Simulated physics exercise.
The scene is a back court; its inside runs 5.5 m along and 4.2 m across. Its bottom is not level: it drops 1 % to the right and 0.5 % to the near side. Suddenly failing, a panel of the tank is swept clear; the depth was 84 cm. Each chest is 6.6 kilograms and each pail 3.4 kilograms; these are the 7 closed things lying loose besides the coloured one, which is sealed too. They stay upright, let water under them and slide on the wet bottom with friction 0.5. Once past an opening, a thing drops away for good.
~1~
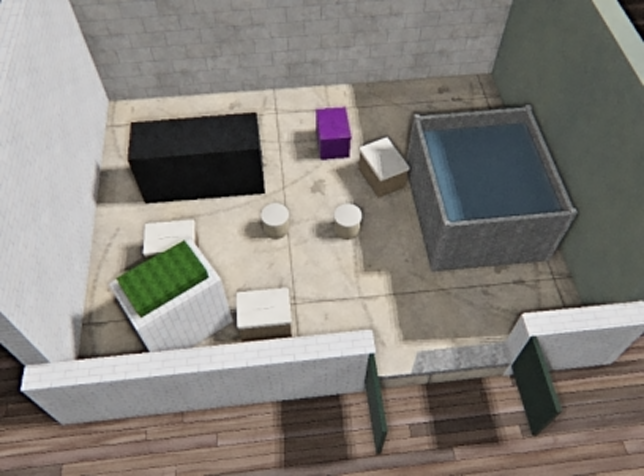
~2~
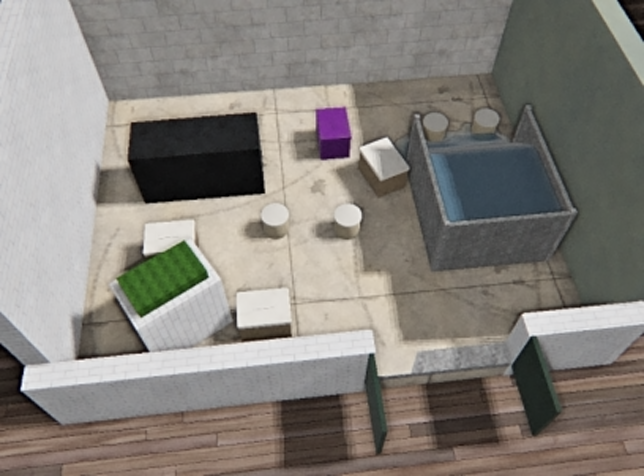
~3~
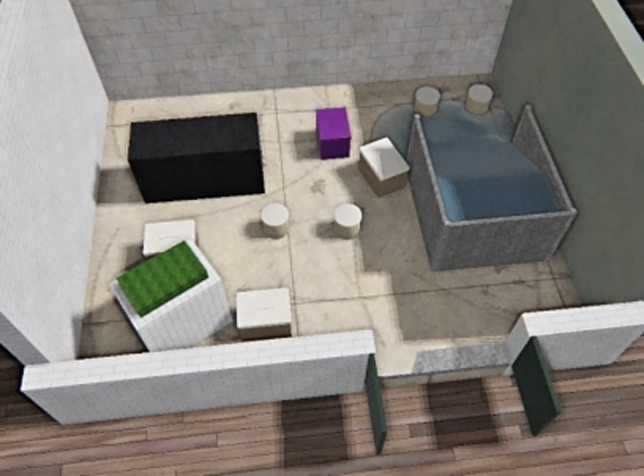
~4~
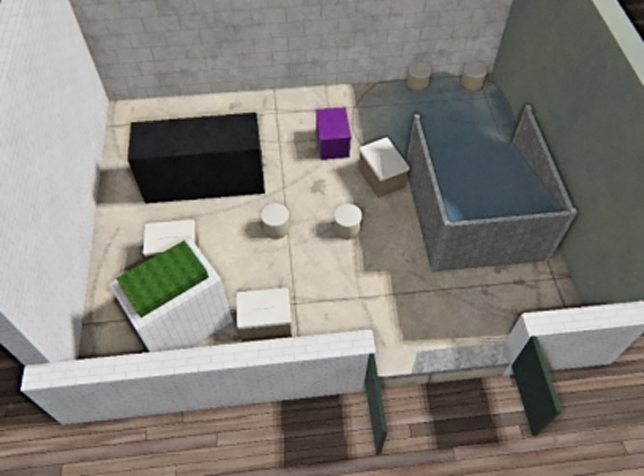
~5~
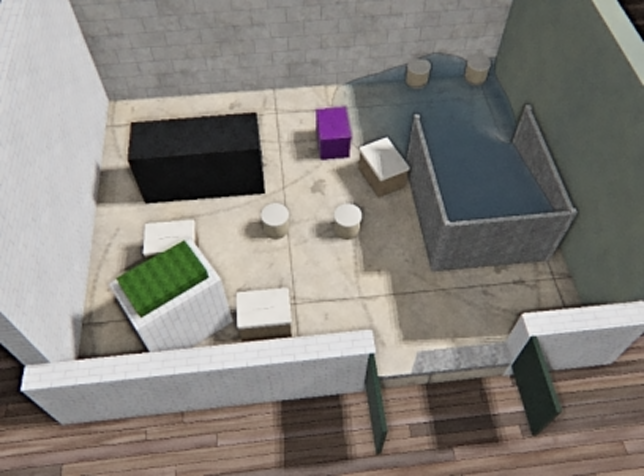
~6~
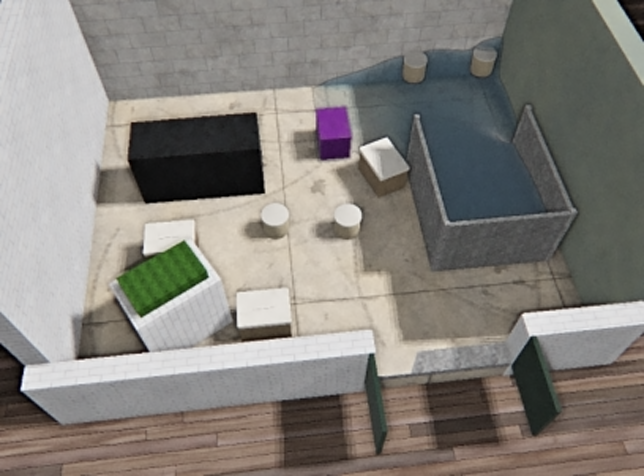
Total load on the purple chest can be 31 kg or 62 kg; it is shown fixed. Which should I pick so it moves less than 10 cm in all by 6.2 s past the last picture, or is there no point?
Neither will do.
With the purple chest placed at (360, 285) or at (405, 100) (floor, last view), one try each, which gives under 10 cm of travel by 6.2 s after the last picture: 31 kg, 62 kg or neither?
Light one suffices, then no option.
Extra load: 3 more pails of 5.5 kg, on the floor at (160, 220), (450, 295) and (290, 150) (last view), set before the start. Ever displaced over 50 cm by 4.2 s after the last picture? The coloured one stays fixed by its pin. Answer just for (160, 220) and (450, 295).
First one stayed within, second stayed within.
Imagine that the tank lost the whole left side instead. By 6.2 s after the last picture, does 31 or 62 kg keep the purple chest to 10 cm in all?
Then you need the heavier mass.
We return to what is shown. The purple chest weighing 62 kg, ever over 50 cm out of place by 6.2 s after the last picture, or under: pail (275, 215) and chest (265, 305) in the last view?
Beyond the mark, below the mark.
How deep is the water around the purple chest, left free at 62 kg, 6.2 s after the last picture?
Something like 8 centimetres.
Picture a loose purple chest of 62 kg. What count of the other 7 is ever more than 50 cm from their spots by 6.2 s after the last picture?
It works out to 6.
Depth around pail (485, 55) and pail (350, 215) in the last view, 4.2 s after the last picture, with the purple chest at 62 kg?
Depths: Near 10 cm, then near 4 cm.
Then, 0.6 s after the last picture the purple chest would be 0 cm from its start with 31 kg and 0 cm from its start with 62 kg; 2 cm of water round it then.
Then, 2.3 s after the last picture the purple chest would be 105 cm from its start with 31 kg and 29 cm from its start with 62 kg; 8 cm of water round it then.
Then, 4.2 s after the last picture the purple chest would be 150 cm from its start with 31 kg and 29 cm from its start with 62 kg; 4 cm of water round it then.
Then, 6.2 s after the last picture the purple chest would be 150 cm from its start with 31 kg and 29 cm from its start with 62 kg; 8 cm of water round it then.
